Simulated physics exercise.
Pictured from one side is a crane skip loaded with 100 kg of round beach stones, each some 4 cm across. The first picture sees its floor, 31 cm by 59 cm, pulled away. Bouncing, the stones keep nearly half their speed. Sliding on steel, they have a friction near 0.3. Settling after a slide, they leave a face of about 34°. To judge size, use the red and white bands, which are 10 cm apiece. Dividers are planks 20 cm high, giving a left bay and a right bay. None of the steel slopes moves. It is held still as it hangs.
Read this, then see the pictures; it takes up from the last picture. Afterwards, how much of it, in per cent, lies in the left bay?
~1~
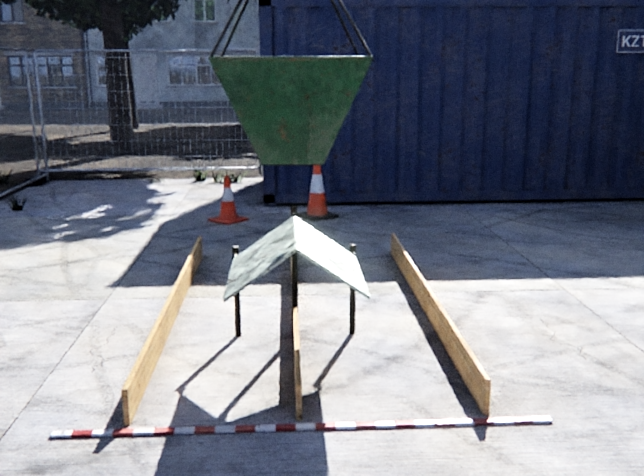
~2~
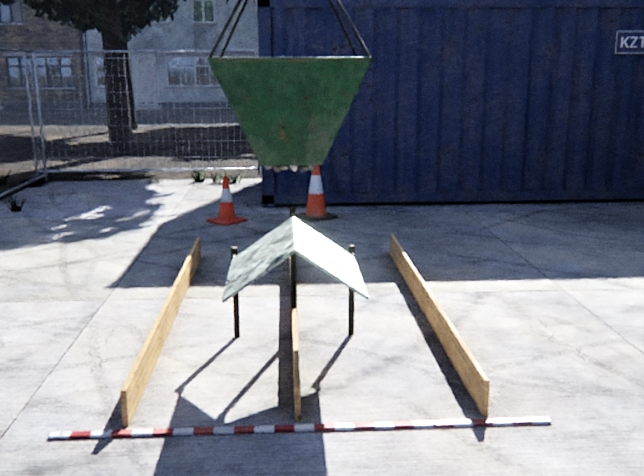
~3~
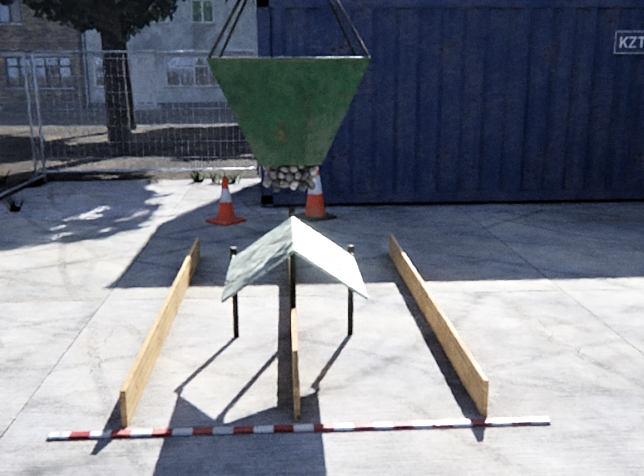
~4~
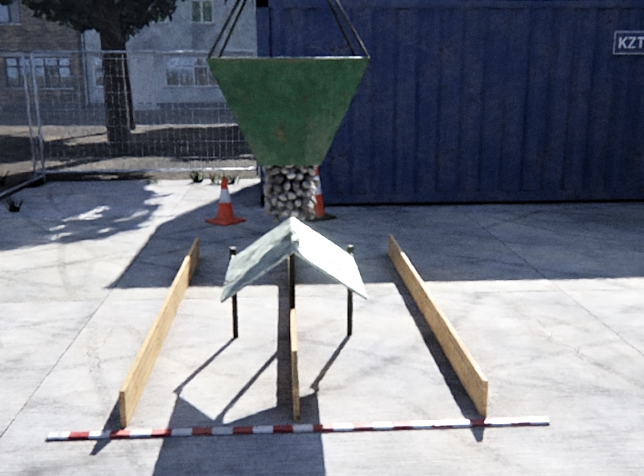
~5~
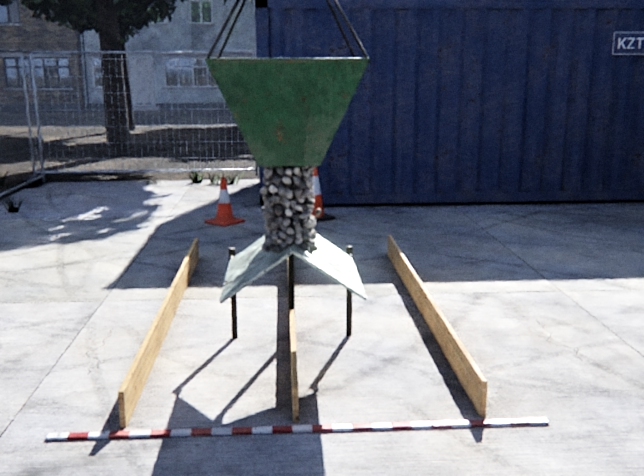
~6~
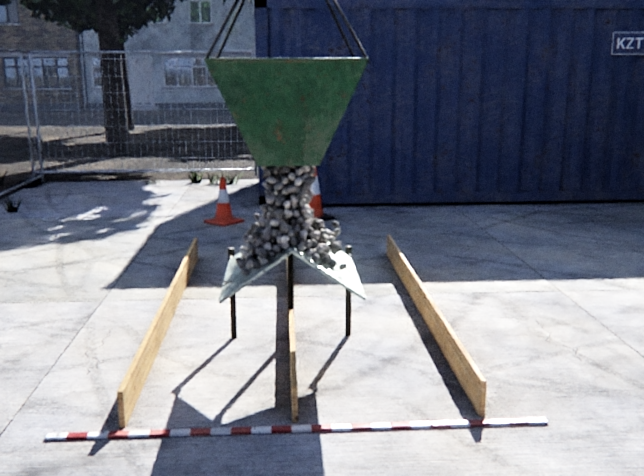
Roughly 52 in every hundred.
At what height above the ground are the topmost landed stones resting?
Some 16 cm high.
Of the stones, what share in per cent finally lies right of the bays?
About 0 percent of the load.
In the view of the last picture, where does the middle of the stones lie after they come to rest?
I'd say close to pixel (210, 367).
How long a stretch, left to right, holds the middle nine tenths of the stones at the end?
Roughly 180 cm.
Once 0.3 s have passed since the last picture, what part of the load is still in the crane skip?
It still holds around 0 per cent.
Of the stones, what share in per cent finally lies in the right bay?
Around 45 in a hundred of them.
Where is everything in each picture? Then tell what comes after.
In the first frame, the outlet is at (293, 155); nothing has dropped yet.
In the second frame, the outlet is at (292, 155); 8 % is out.
The third frame shows outlet at (291, 156), the stream shows down to (289, 181); 77 % still inside.
The fourth frame shows outlet at (290, 156), the stream shows down to (289, 210); 56 % still inside.
The fifth frame shows outlet at (289, 156), the stream shows down to (291, 238); 32 % still inside.
The sixth frame shows outlet at (289, 156), the stream shows down to (291, 261); 10 % still inside.
Then, 0.3 s after the last picture, 0 % in the crane skip, 28 % on the steel, 0 % falling or lying left of the bays, 39 % falling or lying in the left bay, 32 % falling or lying in the right bay; the stones farthest right are at (448, 349).
Then, 0.7 s after the last picture, 0 % in the crane skip, 0 % on the steel, 2 % falling or lying left of the bays, 52 % falling or lying in the left bay, 45 % falling or lying in the right bay; the stones farthest right are at (471, 356).
Then, 1.3 s after the last picture, 0 % in the crane skip, 2 % falling or lying left of the bays, 52 % falling or lying in the left bay, 46 % falling or lying in the right bay; the stones farthest right are at (480, 350).
Then, 2.2 s after the last picture, 0 % in the crane skip, 2 % falling or lying left of the bays, 52 % falling or lying in the left bay, 46 % falling or lying in the right bay; the stones farthest right are at (480, 350).
Then, 4.1 s after the last picture, 0 % in the crane skip, 2 % left of the bays, 52 % in the left bay, 46 % in the right bay; the stones farthest right are at (480, 350).
